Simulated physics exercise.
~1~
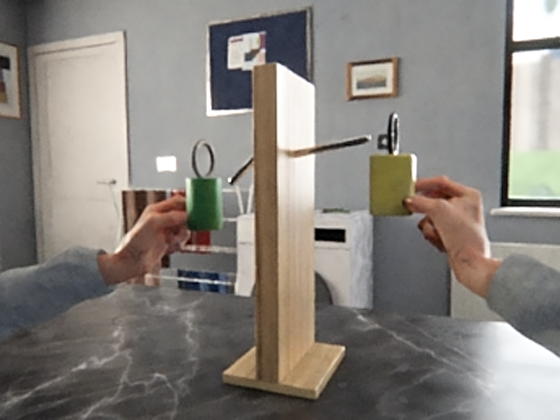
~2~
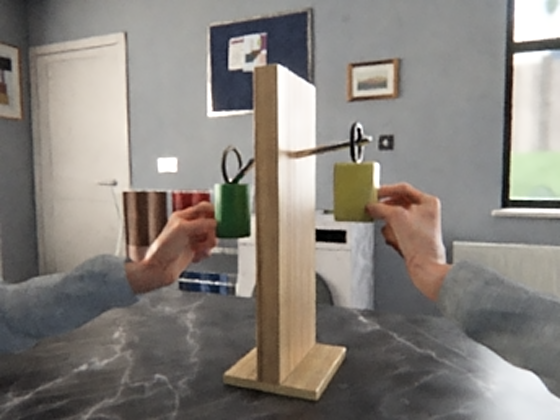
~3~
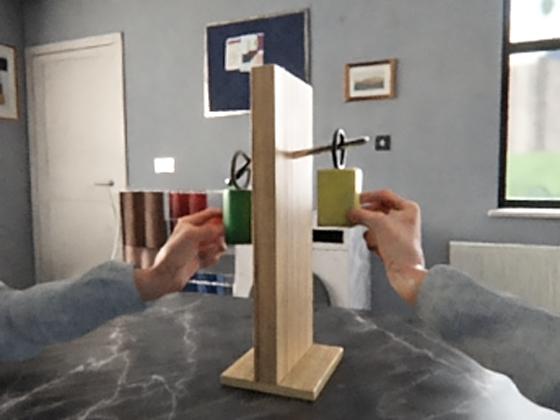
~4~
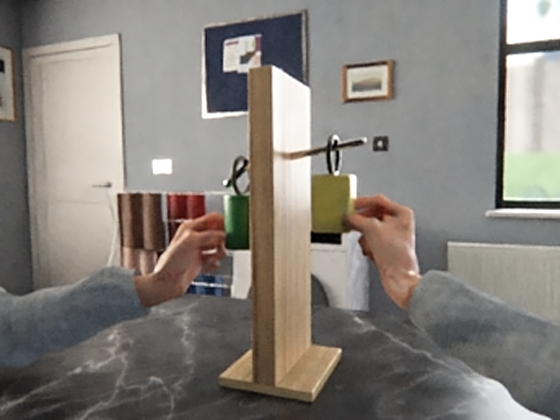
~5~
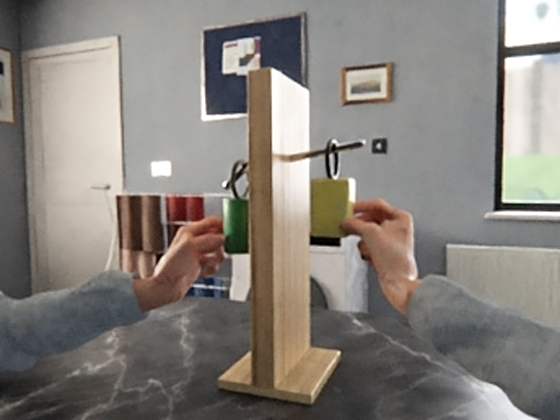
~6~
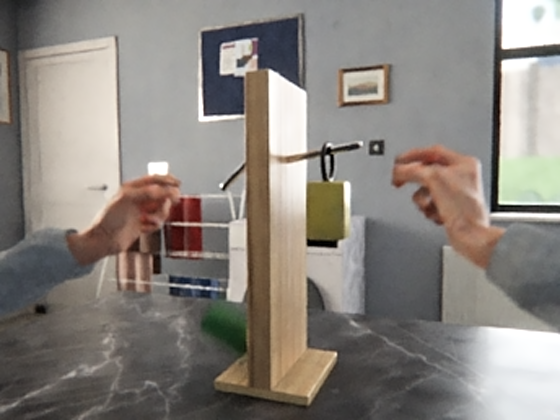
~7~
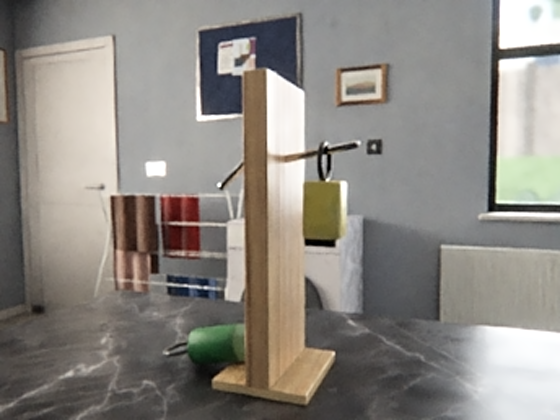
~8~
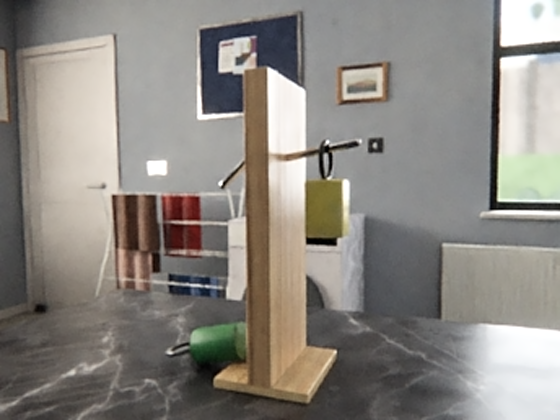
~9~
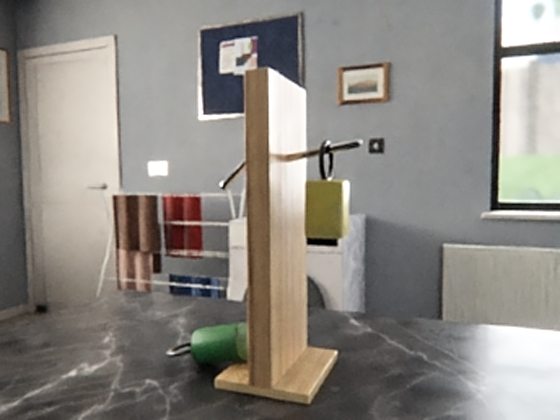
Two hands release ringed objects at a wooden stand; the green one falls, the yellow stays hanging.
